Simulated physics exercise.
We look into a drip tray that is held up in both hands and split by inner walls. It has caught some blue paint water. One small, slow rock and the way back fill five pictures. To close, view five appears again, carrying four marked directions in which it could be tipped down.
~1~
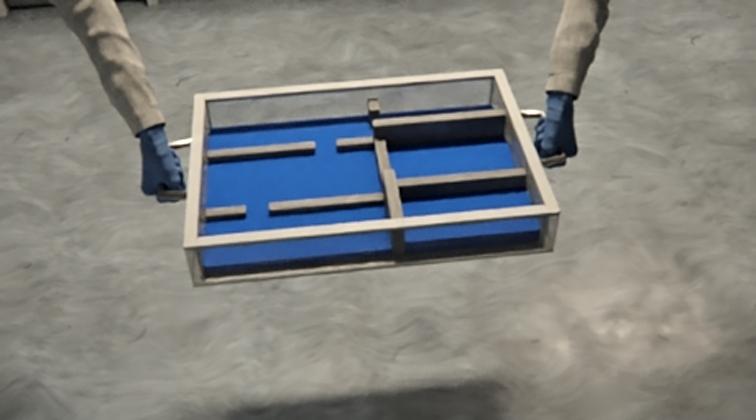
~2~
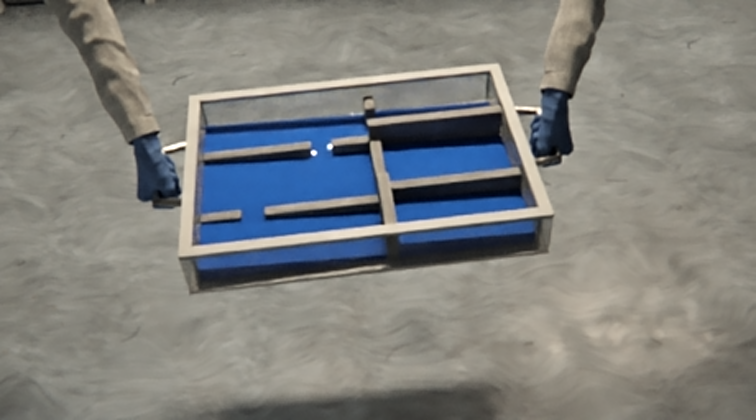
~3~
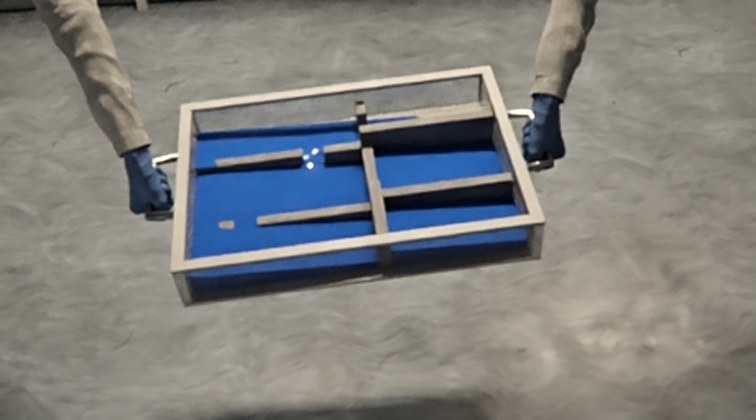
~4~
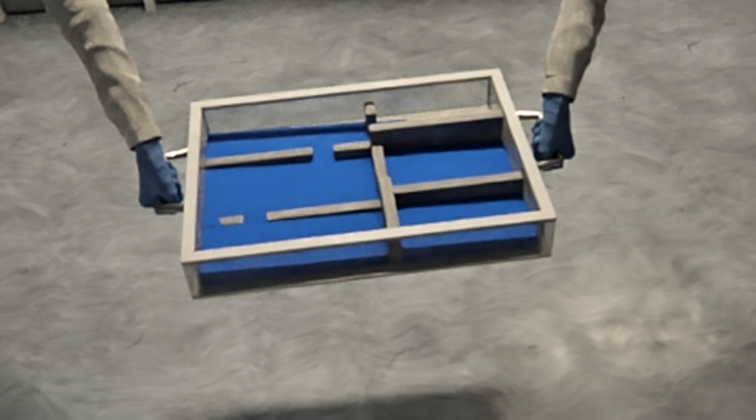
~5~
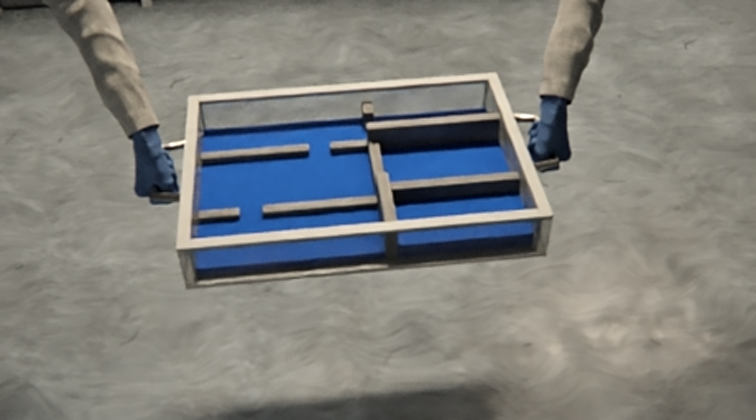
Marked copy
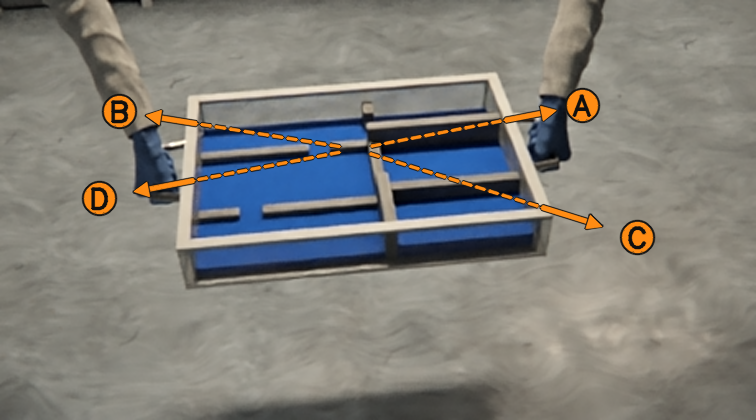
Over a grey floor, two gloved hands slightly tilt a divided tray of blue liquid, then level it.
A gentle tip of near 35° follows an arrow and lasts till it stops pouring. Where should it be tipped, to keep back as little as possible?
I would pick direction B.
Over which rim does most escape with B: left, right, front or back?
The left rim.
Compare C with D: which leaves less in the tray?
It is C.
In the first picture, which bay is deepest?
That is the front right bay.
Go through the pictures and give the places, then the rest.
The tray is level; deepest in the front right bay, at (463, 212), shallowest in the back left, in the first picture.
Tipped about 3° down to the front left; no wall is crossed, in the second picture.
Tipped about 6° down to the front left; no wall is crossed, in the third picture.
Tipped about 3° down to the front left; no wall is crossed, in the fourth picture.
The tray is level; deepest in the front right bay, at (457, 215), shallowest in the back right, in the fifth picture.
On the marked copy, A ends at (550, 111); B ends at (151, 116); C ends at (596, 224); D ends at (139, 191).
With A, about 38 % stays in the tray, the largest part in the centre right bay.
With B, about 26 % stays in the tray, the largest part in the back left bay.
With C, about 35 % stays in the tray, the largest part in the front right bay.
With D, about 46 % stays in the tray, the largest part in the front left bay.
